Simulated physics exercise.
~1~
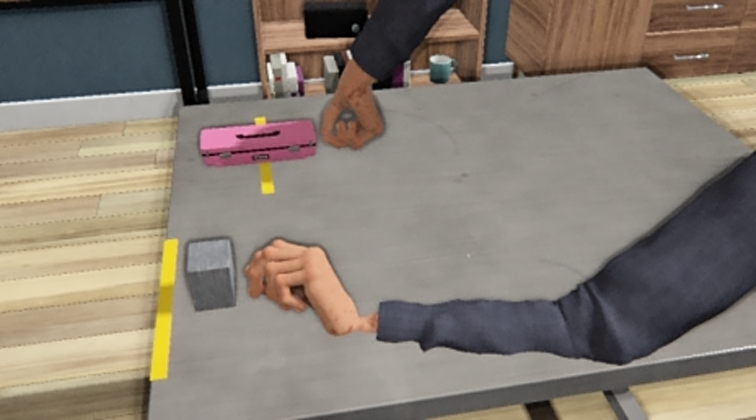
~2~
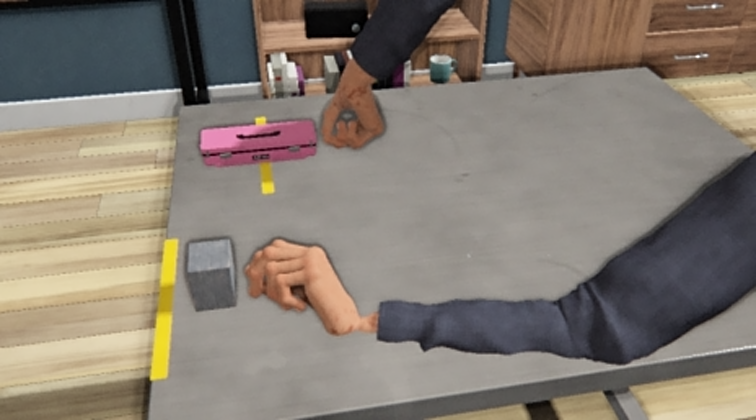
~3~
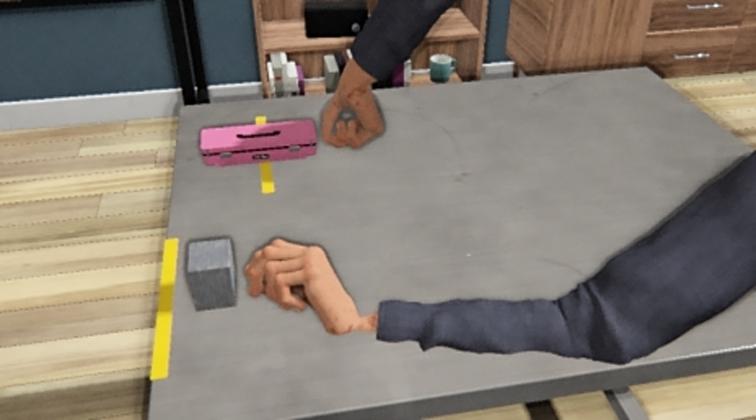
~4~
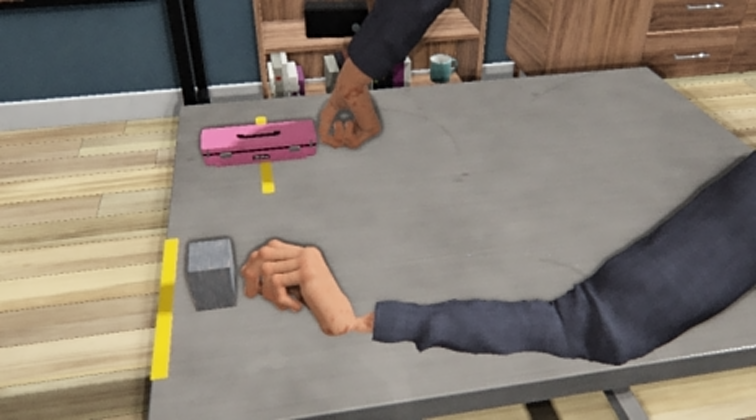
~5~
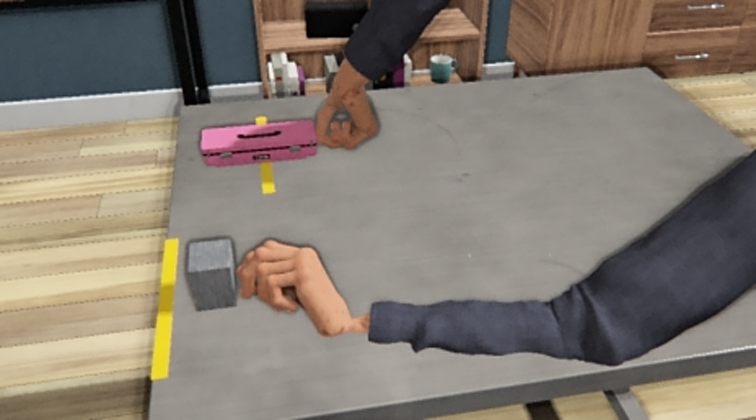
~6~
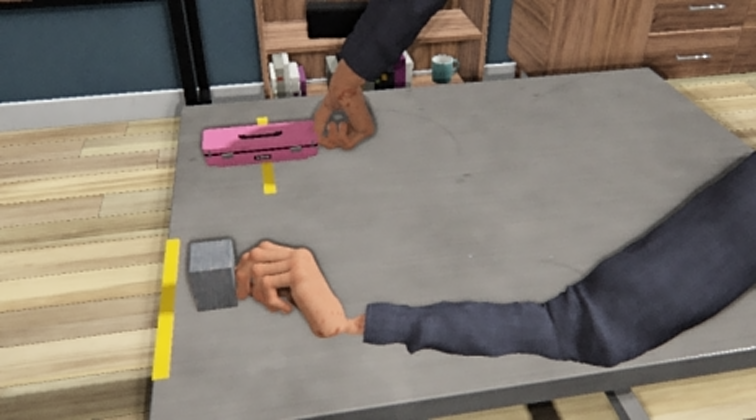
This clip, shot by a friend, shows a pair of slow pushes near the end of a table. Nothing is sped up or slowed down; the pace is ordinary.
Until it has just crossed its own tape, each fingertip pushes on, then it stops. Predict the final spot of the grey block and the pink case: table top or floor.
Outcome: The grey block is off the table; the pink case remains up there.
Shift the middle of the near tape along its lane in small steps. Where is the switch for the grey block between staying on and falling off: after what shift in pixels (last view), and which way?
Right, by around 20 pixels.
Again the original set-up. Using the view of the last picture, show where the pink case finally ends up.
At about (203, 149).
Then, 1.08 s on from there, grey block turned 60° from its first pose near (126, 311); pink case displaced a little near (206, 149).
Then, 1.32 s on from there, grey block on its way down; pink case displaced a little near (203, 150).
In the end, the grey block goes over the edge; the pink case stays on the table, near (203, 150).
